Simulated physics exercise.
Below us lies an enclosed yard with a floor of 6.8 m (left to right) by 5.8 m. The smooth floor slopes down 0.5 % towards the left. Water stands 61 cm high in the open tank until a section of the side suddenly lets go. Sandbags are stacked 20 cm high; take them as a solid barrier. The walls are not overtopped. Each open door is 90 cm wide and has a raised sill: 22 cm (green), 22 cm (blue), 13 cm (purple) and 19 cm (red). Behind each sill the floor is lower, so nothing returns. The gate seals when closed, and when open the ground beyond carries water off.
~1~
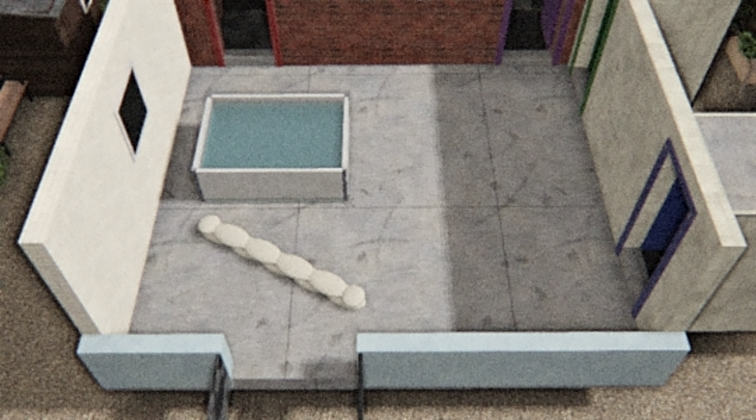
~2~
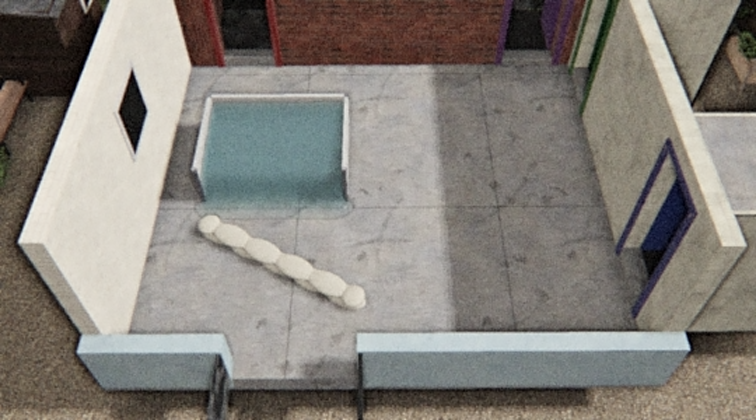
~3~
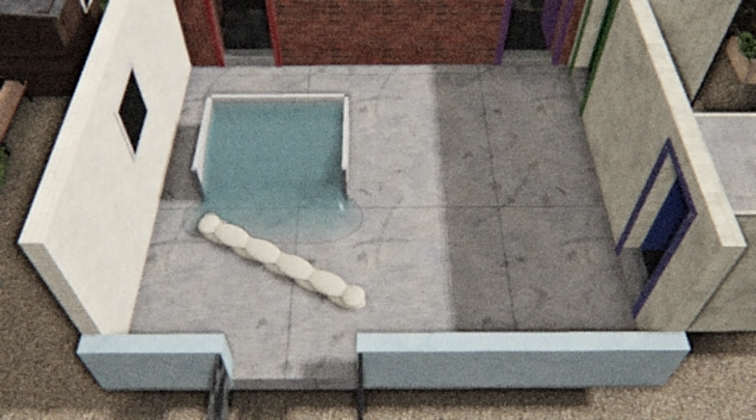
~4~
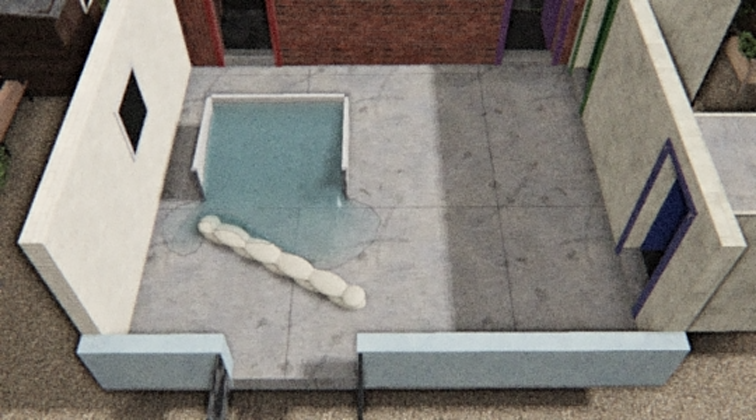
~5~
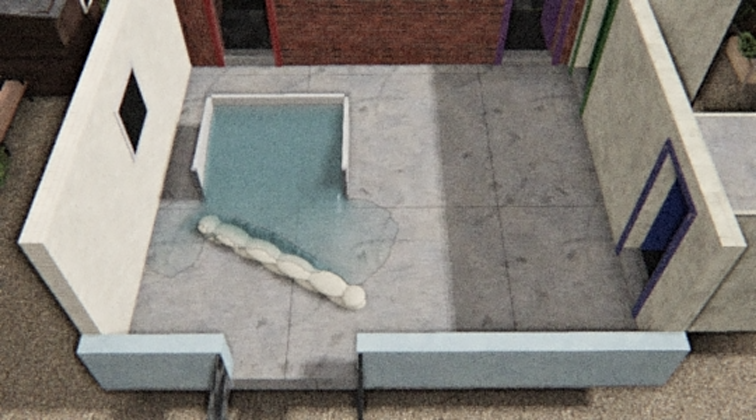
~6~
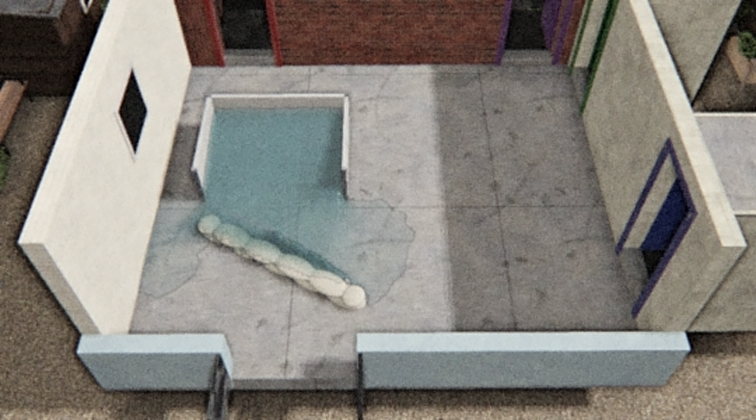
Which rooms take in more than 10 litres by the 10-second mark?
The water let in: At the green door it keeps below the limit; at the blue door it does not reach the limit; at the purple door it keeps below the limit; at the red door it does not reach the limit.
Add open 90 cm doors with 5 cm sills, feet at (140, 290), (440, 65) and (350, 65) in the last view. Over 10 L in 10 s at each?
In turn: Above, under, below.
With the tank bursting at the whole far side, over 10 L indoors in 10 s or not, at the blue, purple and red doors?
Against that limit: Blue below, purple below, red over.
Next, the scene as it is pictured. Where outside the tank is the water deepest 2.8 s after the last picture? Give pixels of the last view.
At about (637, 345).
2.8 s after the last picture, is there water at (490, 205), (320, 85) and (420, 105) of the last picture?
In that order: Wet, still dry, still dry.
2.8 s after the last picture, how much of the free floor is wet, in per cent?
About 55 per cent.
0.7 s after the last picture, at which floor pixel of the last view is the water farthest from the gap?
Around (458, 359).
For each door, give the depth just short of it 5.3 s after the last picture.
In cm: Green 4, blue 8, purple 12, red 3.
Then, 0.7 s after the last picture water covers 30 % of the floor and is deepest (38 cm) near (227, 226); green door not reached, blue door not reached, purple door not reached, red door not reached.
Then, 1.5 s after the last picture water covers 45 % of the floor and is deepest (30 cm) near (122, 362); green door not reached, blue door not reached, purple door not reached, red door not reached.
Then, 2.8 s after the last picture water covers 55 % of the floor and is deepest (24 cm) near (637, 345); green door not reached, blue door 18 cm at the sill, 0 L in, purple door not reached, red door not reached.
Then, 5.3 s after the last picture water covers 75 % of the floor and is deepest (13 cm) near (545, 70); green door 4 cm at the sill, 0 L in, blue door 8 cm at the sill, 0 L in, purple door 12 cm at the sill, 0 L in, red door 3 cm at the sill, 0 L in.
Then, 9.3 s after the last picture water covers 95 % of the floor and is deepest (7 cm) near (256, 115); green door 6 cm at the sill, 0 L in, blue door 5 cm at the sill, 0 L in, purple door 7 cm at the sill, 0 L in, red door 7 cm at the sill, 0 L in.
